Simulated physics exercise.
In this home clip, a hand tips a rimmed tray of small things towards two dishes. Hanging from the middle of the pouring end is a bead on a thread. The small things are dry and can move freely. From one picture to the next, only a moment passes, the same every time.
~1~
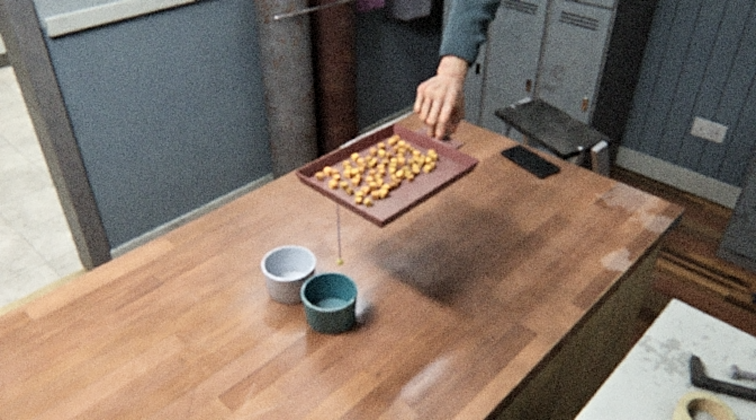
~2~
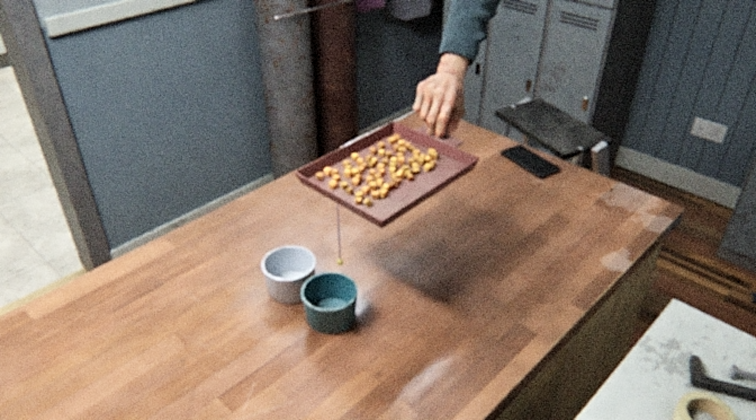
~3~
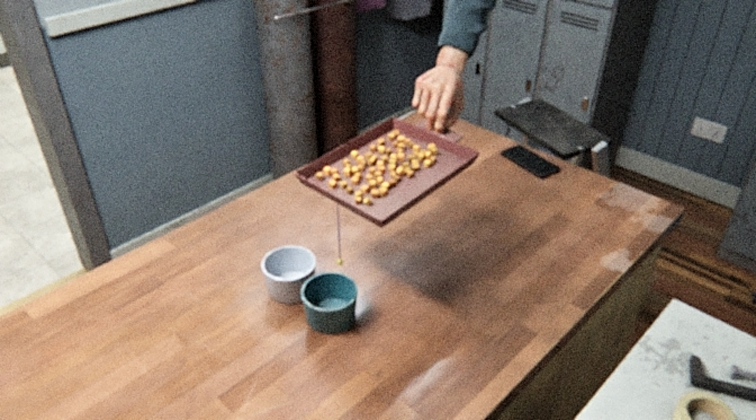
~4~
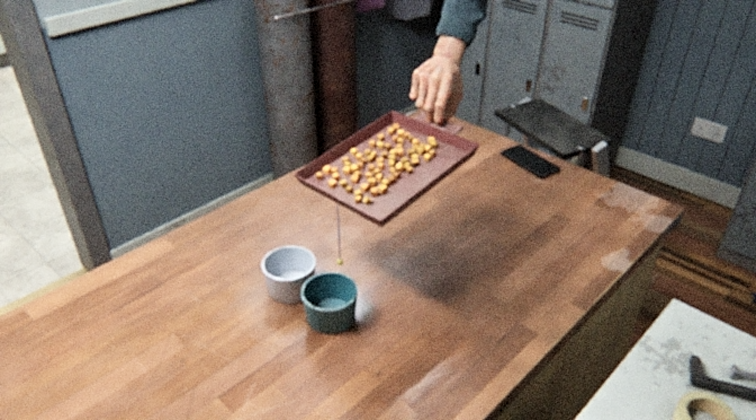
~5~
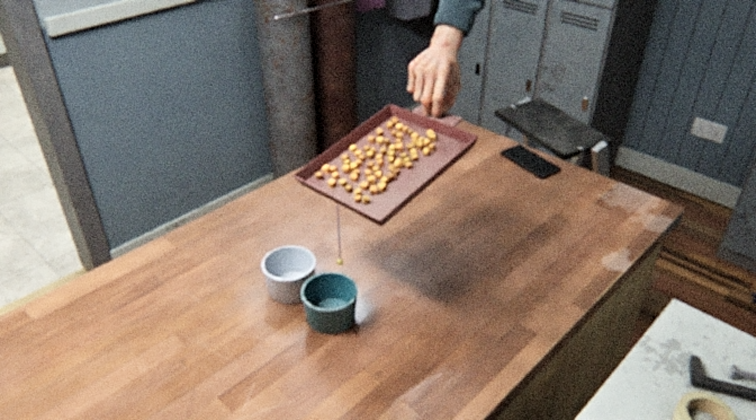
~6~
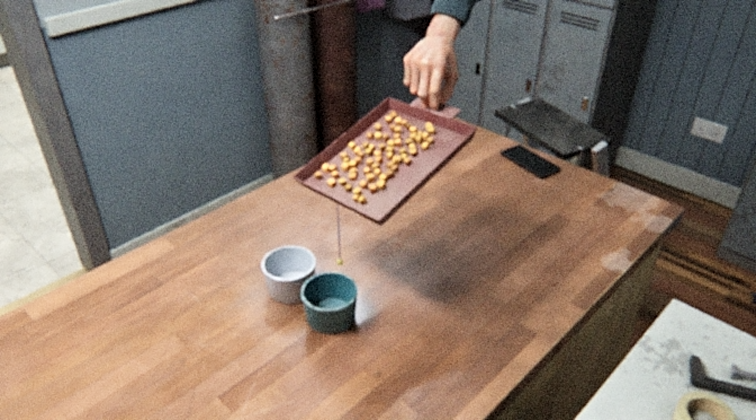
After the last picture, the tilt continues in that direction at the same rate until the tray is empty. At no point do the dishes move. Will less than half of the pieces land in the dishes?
No, most of them land there.
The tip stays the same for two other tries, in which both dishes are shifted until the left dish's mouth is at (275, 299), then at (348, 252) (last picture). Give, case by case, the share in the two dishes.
It works out to 10 percent and then 0 percent.
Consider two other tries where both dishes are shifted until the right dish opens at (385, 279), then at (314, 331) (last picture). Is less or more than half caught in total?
Result, first setup: The minor share; second setup: The minor share.
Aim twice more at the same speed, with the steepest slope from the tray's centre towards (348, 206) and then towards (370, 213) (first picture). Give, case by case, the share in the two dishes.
60 % then 20 %, roughly.
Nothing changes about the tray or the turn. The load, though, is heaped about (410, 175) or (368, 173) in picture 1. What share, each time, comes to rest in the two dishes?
Some 80 and then some 80 per cent.
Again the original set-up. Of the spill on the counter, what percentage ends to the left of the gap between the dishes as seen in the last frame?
That comes to about 90 per cent of the pieces.
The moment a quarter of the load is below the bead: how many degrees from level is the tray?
That would be about 110 degrees from level.
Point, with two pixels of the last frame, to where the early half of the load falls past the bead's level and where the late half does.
The leading part at (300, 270), the rest of it at (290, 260).
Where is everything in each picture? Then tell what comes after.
The first frame shows corners of the pouring end near (300, 172) and (382, 217), level; middle of the load near (381, 168), croutons; left dish near (270, 285); right dish near (310, 315); bead on its thread near (340, 262).
The second frame shows corners of the pouring end near (300, 172) and (382, 217), level; middle of the load near (381, 168).
The third frame shows corners of the pouring end near (300, 172) and (381, 217), tipped barely, lowest at the left corner; middle of the load near (381, 165).
The fourth frame shows corners of the pouring end near (299, 173) and (380, 216), tipped a little, lowest at the left corner; middle of the load near (380, 162).
The fifth frame shows corners of the pouring end near (298, 175) and (379, 216), tipped a little, lowest at the left corner; middle of the load near (379, 158).
The sixth frame shows corners of the pouring end near (298, 176) and (378, 216), tipped clearly, lowest at the left corner; middle of the load near (378, 154); left dish near (270, 285); right dish near (310, 315).
Shortly afterwards, tray tipped steeply; all but a few on the tray; a little in the air.
Next, tray tipped past a quarter turn; the bulk on the tray; only a few in the right dish; a little in the left dish; only a few outside both; a little in the air.
Some moments later, tray tipped past a quarter turn; near a quarter in the right dish; near half in the left dish; near a quarter outside both.
In the end, tray tipped past a quarter turn; near a quarter in the right dish; near half in the left dish; near a quarter outside both.
